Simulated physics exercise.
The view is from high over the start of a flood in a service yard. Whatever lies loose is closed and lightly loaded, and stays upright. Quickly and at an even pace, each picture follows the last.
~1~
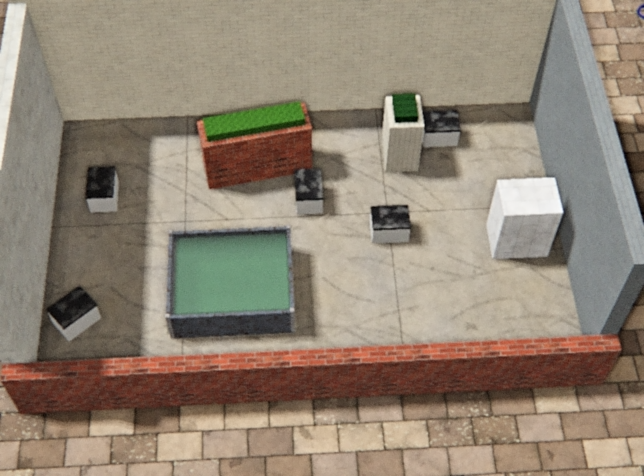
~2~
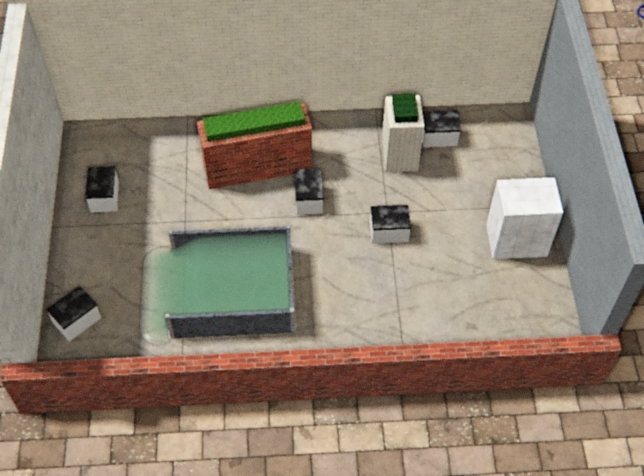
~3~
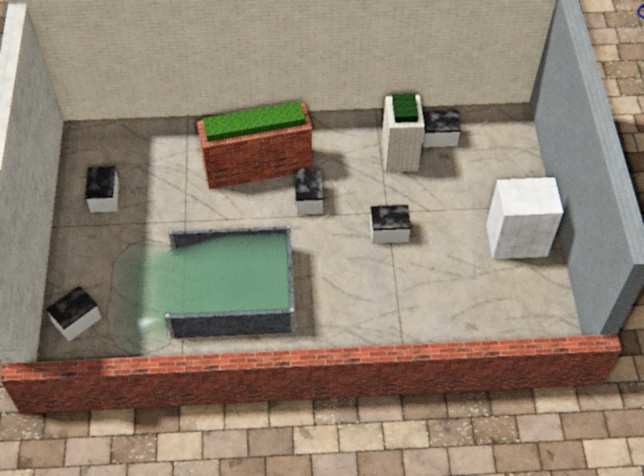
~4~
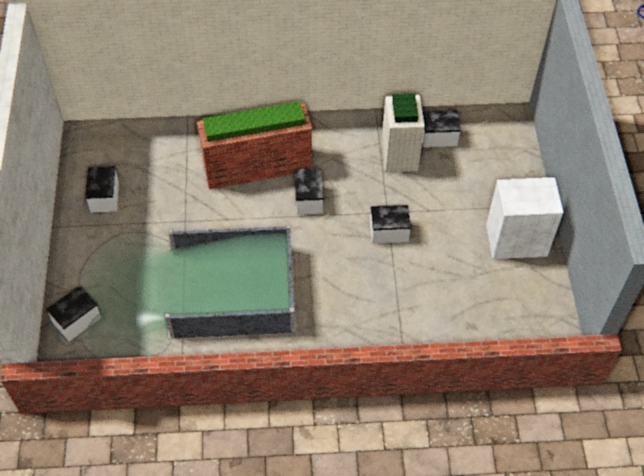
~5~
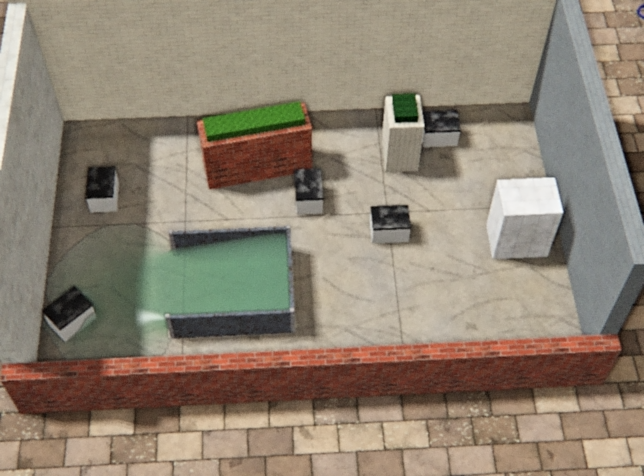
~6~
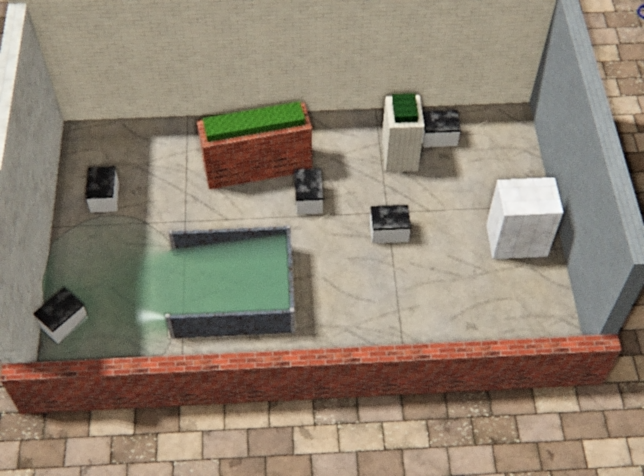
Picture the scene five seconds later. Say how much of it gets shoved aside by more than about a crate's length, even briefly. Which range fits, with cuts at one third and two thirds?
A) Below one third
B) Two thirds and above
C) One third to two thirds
One third to two thirds (C).
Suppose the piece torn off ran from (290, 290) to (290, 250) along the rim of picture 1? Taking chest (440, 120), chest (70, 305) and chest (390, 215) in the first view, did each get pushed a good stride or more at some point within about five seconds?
Well, in order they come out as under that mark, under that mark and beyond that mark.
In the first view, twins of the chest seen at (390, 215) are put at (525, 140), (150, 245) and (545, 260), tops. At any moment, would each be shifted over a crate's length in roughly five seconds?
One by one: Hardly budges; knocked well away; hardly budges.
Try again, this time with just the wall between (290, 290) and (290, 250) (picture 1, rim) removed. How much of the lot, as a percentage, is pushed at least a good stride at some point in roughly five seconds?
My estimate is some 20 per cent of them.
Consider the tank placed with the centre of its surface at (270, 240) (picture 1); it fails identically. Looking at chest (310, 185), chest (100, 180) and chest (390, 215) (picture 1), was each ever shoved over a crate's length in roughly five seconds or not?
The three, one by one: Short of that, past that mark and short of that.
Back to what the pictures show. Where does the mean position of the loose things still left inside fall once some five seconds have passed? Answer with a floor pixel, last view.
(291, 181).
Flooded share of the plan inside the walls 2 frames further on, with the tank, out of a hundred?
Roughly 20 %.
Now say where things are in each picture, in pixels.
In the first picture, a chest at (71, 306), on the bottom; a chest at (391, 216) rests on the ground; 0 of 5 have shifted.
In the second picture, a chest at (71, 306) rests on the ground; a chest at (391, 216), on the bottom; 0 of 5 have shifted.
In the third picture, a chest at (71, 306) rests on the ground; a chest at (391, 216), on the bottom; 0 of 5 have shifted.
In the fourth picture, a chest at (71, 306) rests on the ground; a chest at (391, 216) rests on the ground; 0 of 5 have shifted.
In the fifth picture, a chest at (67, 307) rests on the ground, close to its start; a chest at (391, 216), on the bottom; 1 of 5 have shifted.
In the sixth picture, a chest at (58, 309) rests on the ground, close to its start; a chest at (391, 216) rests on the ground; 1 of 5 have shifted.
A moment on, 0 of 5 are well off their spots; 1 afloat.
Next, 0 of 5 are well off their spots; 1 afloat.
Later, 2 of 5 are well off their spots; 1 afloat.
In the end, 2 of 5 are well off their spots, and 2 have been at some point; 1 afloat.
